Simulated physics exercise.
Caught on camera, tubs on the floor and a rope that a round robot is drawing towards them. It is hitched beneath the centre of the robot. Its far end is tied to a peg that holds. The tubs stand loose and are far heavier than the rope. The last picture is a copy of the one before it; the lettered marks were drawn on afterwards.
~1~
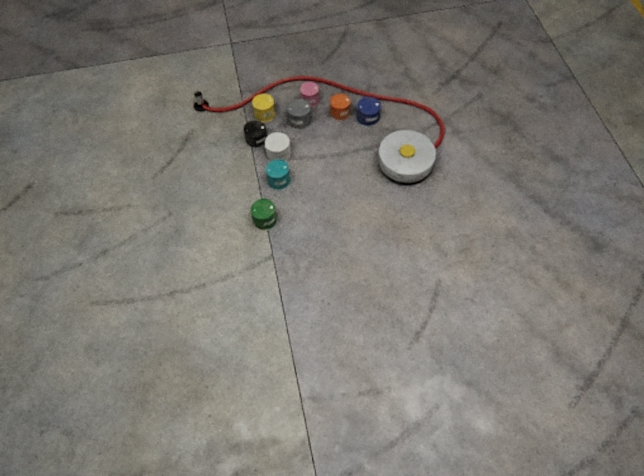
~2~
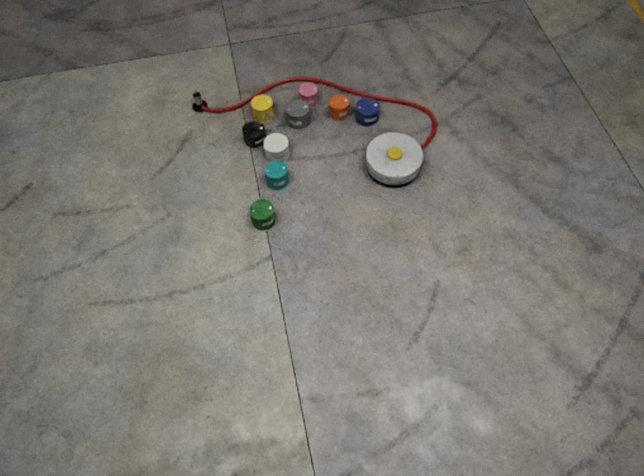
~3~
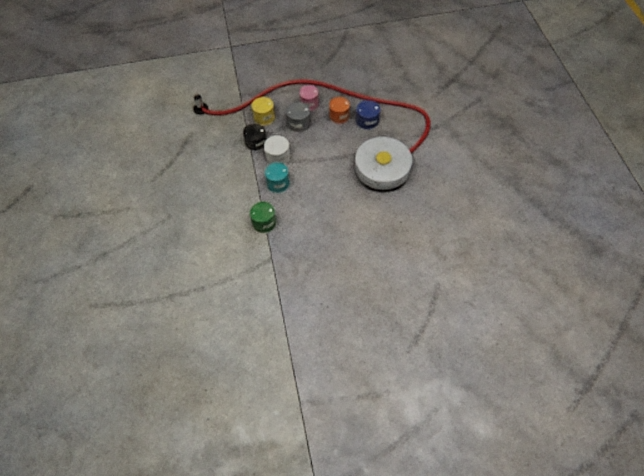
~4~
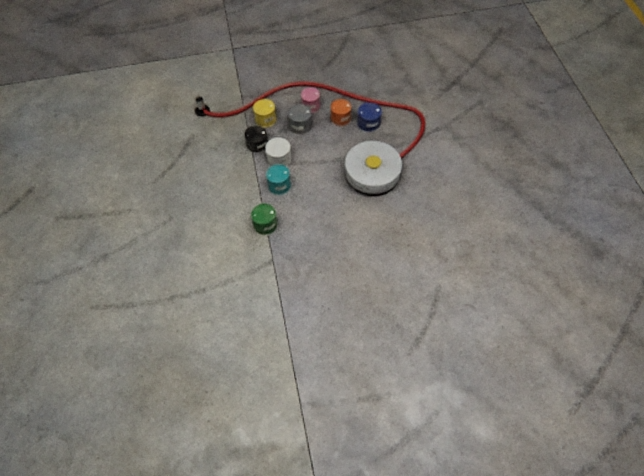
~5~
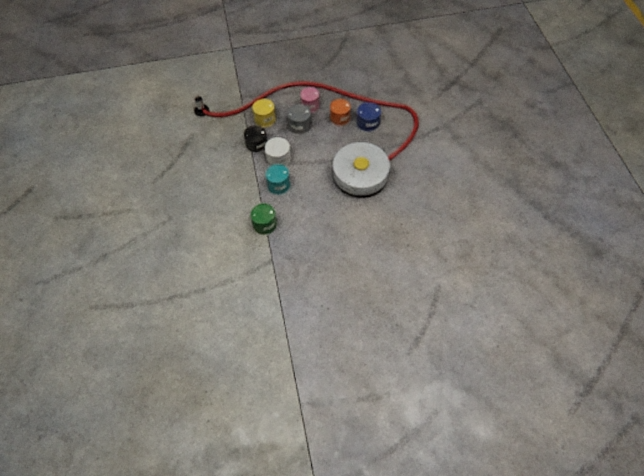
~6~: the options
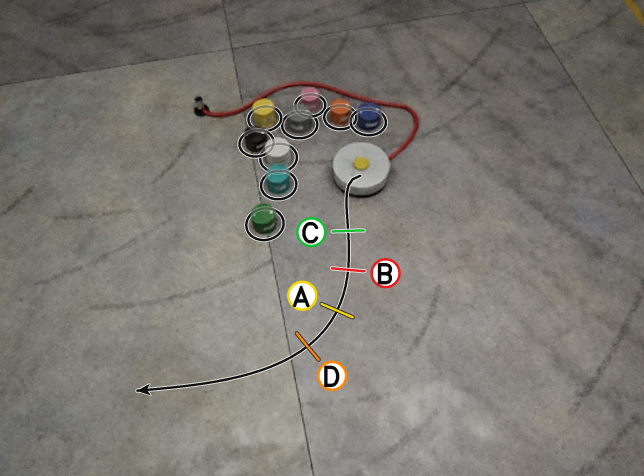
At the start, a round pale robot with a yellow centre sits right of a group of small coloured tubs, with a red rope curving from a small peg behind them to it. The robot slides slowly leftward and slightly nearer the viewer, drawing the rope's right-hand bend inward, while the tubs stay put.
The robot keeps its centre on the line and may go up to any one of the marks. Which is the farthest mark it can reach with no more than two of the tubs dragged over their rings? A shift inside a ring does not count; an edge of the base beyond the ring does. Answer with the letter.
At B, and not beyond.
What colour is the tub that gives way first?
Blue.
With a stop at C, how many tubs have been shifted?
By then, none.
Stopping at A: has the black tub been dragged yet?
No.
On the marked copy, A at (337, 311); B at (348, 270); C at (348, 231); D at (308, 346); the route from (361, 176) via (325, 330) to (137, 391).
With B. Early on, robot (347, 197).
Further on, robot (349, 232).
At the end, robot (348, 265); blue tub (352, 126); one over the rings.
As for the rest, A has four over the rings; C is within the limit but short; D has four over the rings.
